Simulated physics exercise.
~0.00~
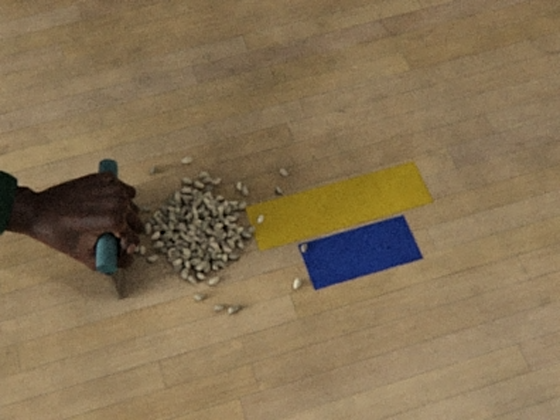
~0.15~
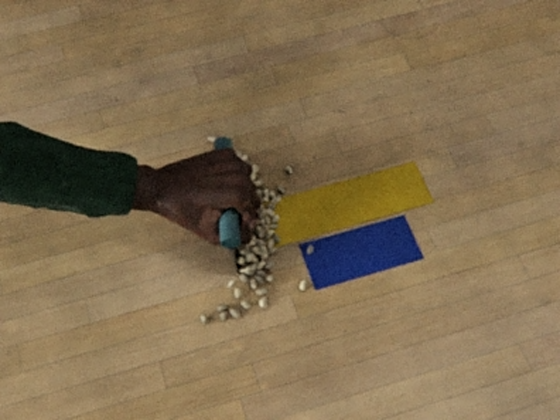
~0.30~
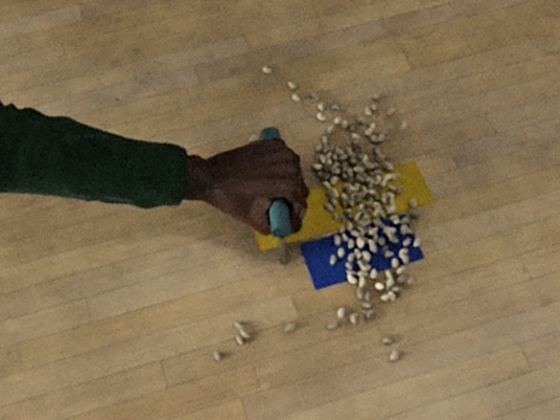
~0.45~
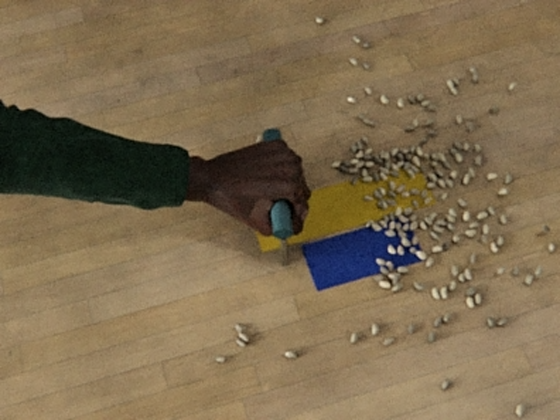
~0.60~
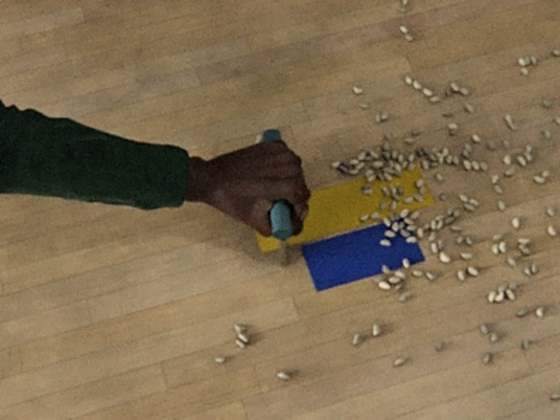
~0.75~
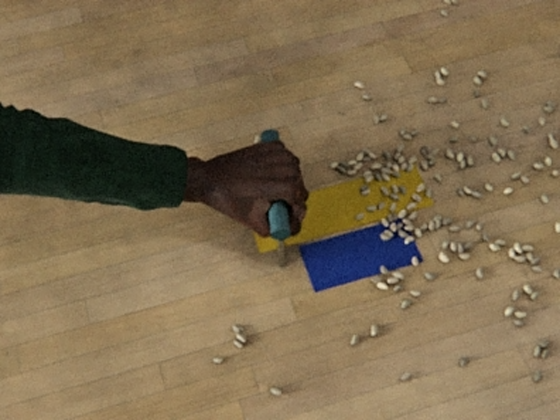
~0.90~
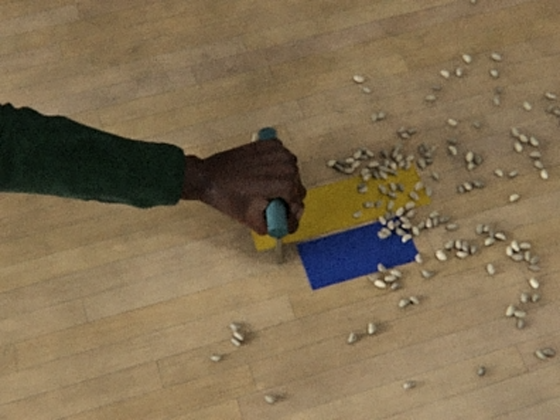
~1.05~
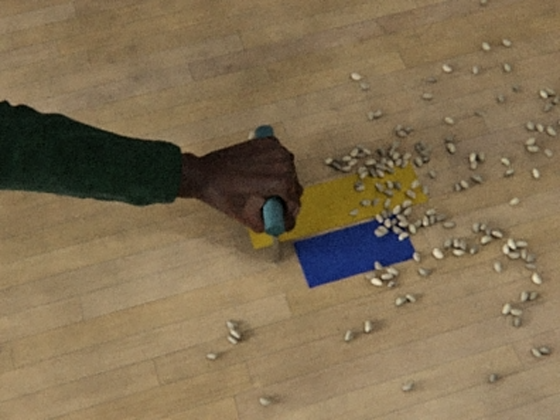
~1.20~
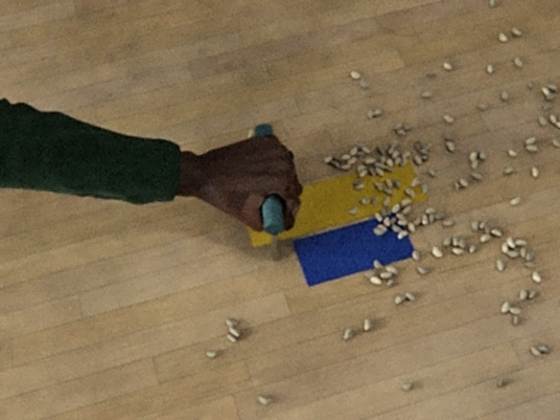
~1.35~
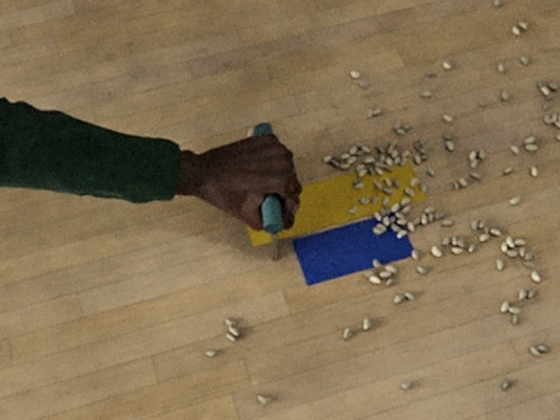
The clip opens on a wooden floor where a dark-sleeved hand grips a teal-handled scraper to the left of a heaped pile of small pale beans, with a yellow mat and a blue mat to the right. The hand drives the scraper rightward into the pile, squeezing it into a narrow band at the mats' edge. The blade then halts over the left end of the yellow mat while the beans rush on across both mats. They scatter widely to the right, and the last stragglers roll to rest. At the end the hand stays still, some beans remain on the mats' right parts, and most lie on bare floor.
